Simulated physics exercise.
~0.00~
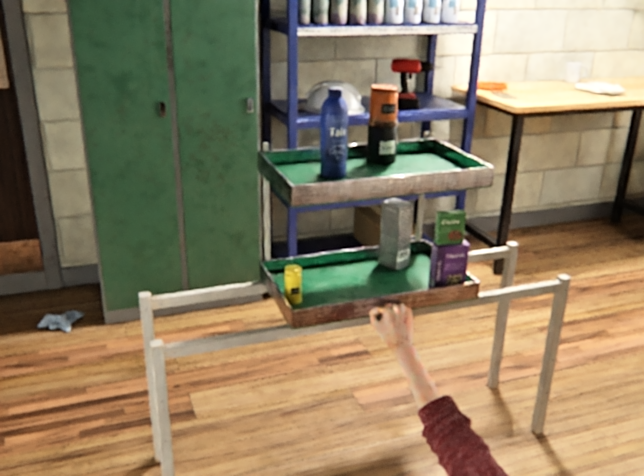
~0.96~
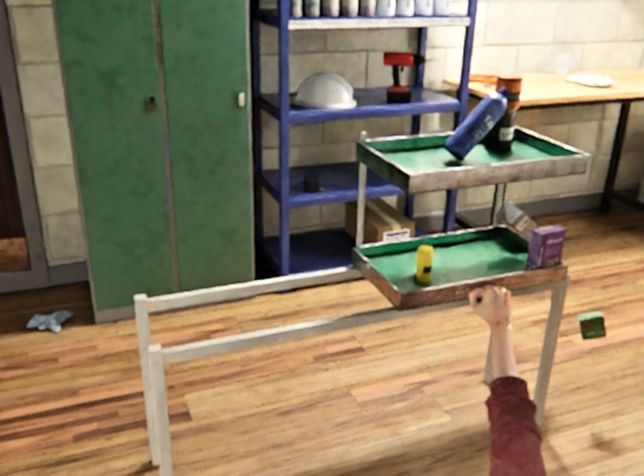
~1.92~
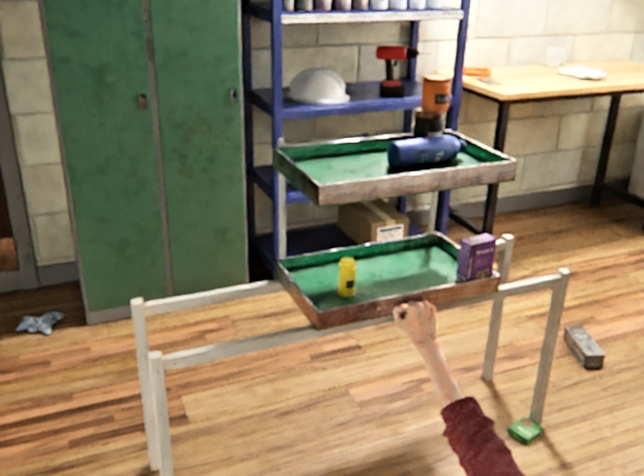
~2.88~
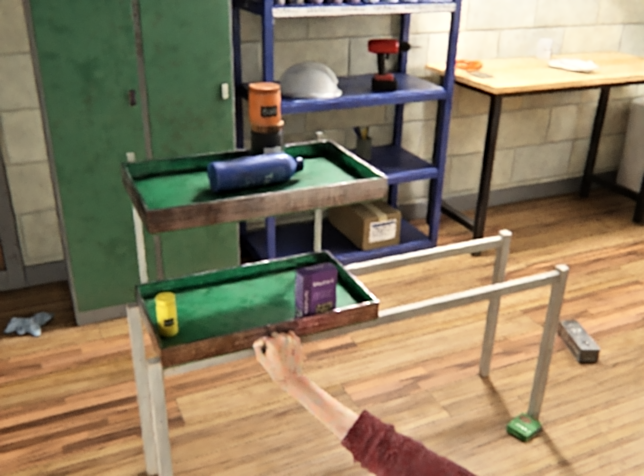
Hand sliding a two-level tray right then left on rails, green packet and grey carton falling out, blue bottle toppling over.
